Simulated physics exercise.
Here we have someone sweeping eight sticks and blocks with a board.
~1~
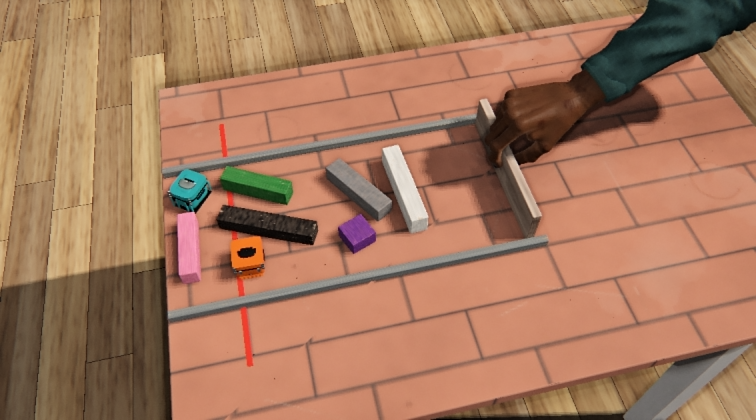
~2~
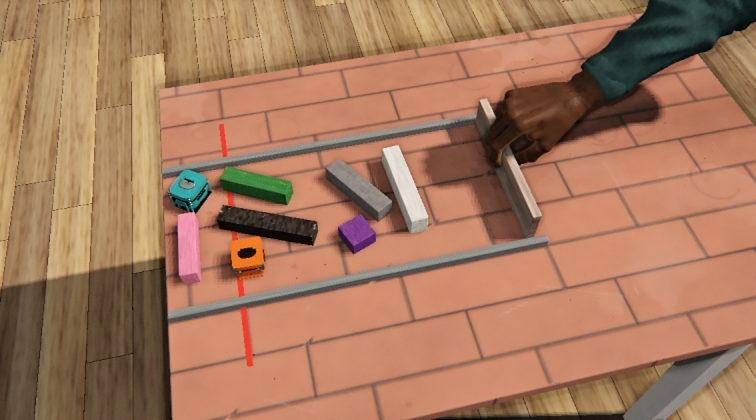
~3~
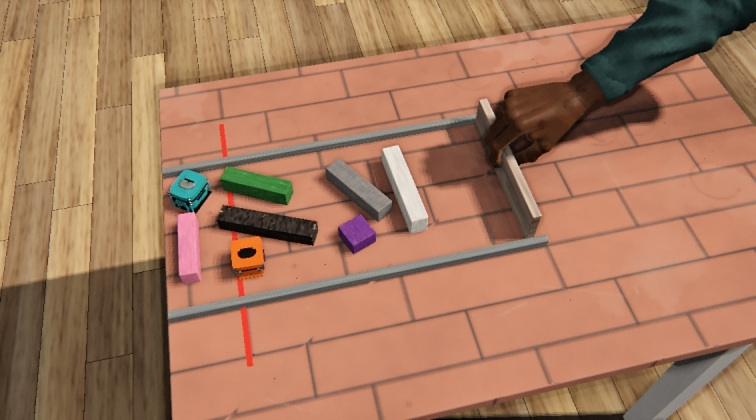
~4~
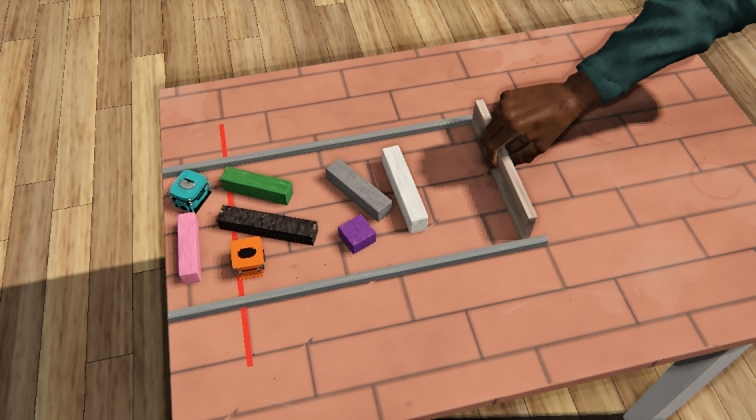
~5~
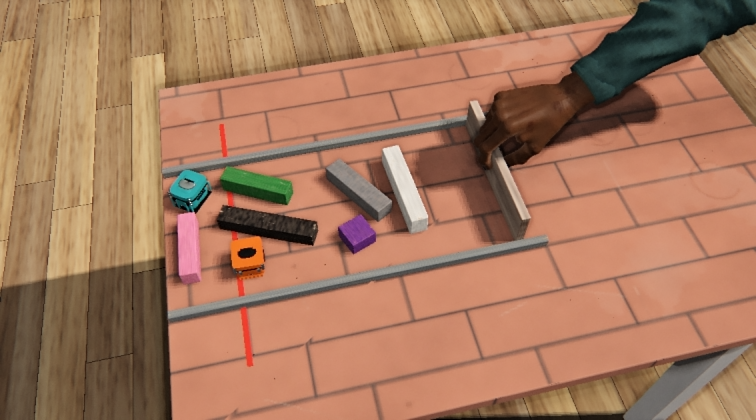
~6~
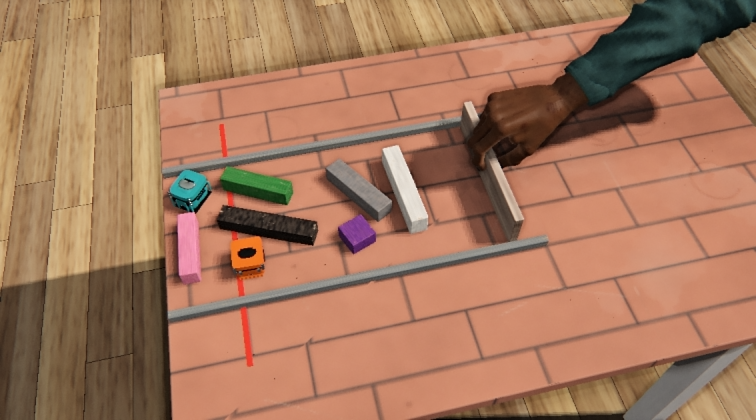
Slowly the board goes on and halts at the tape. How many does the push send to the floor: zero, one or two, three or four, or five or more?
Here the number that fall off is one or two.
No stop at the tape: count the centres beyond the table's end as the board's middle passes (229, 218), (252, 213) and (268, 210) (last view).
Past the end: 2, 0 and 0.
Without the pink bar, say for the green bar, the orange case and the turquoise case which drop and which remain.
The green bar holds on; the orange case is kept; the turquoise case drops off.
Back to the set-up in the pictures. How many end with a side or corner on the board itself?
In contact: 1.
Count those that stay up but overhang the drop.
It comes to 2.
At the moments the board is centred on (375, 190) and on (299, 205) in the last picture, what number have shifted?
3 and 8.
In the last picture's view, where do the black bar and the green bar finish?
The black bar stops around (170, 239); the green bar around (182, 197).
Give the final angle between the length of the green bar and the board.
About 0°.
Soon after, none off yet; pink bar at rest near (189, 247); turquoise case at rest near (190, 191); orange case at rest near (249, 258).
In the end, the number that fall off is one or two; gone, turquoise case and pink bar.
